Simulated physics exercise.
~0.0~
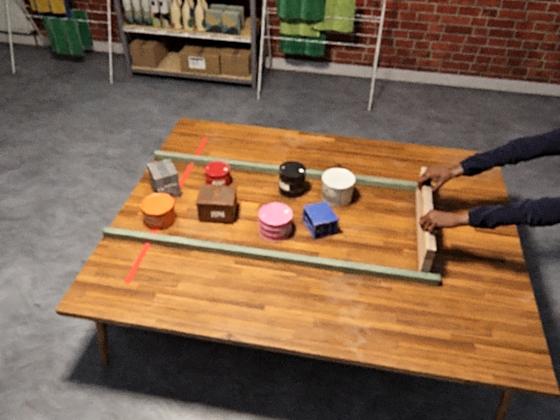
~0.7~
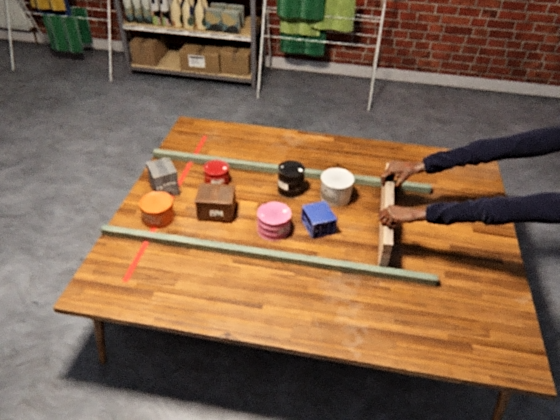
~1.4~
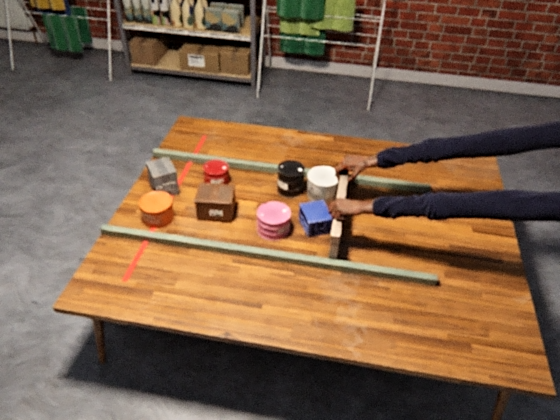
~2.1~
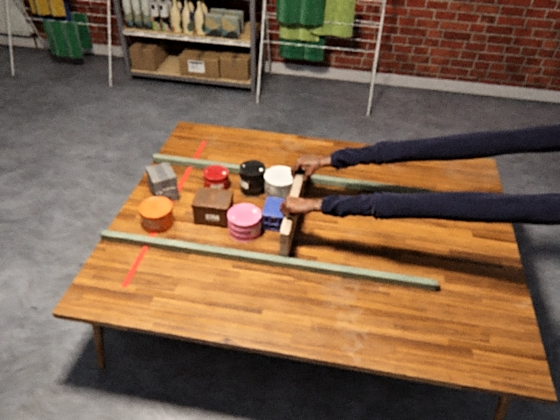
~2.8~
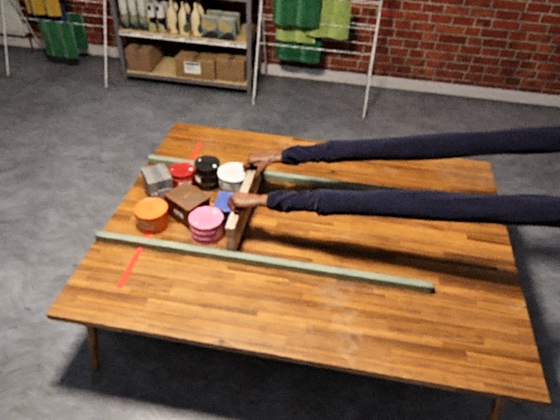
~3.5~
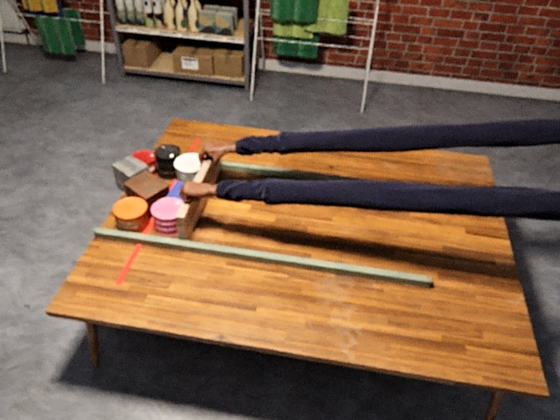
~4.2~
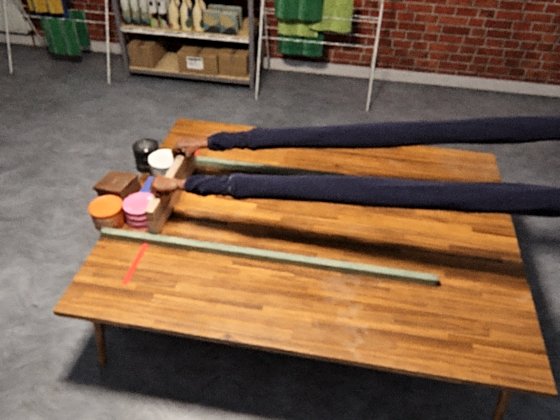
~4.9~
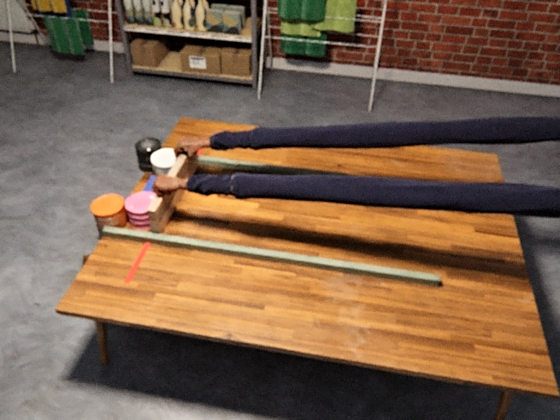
At first, two dark-sleeved arms hold an upright wooden plank at the right of a wooden table, where assorted tubs and boxes sit between two green rails. The hands push the plank left until it meets the white pail and the blue crate. It sweeps these along, gathering the black and pink canisters, then crowds everything together toward the left edge, past the red tape. The grey box and red canister go over the edge, and the brown box follows. Finally, the plank halts, with the orange, pink, black, white and blue items still bunched at the edge.
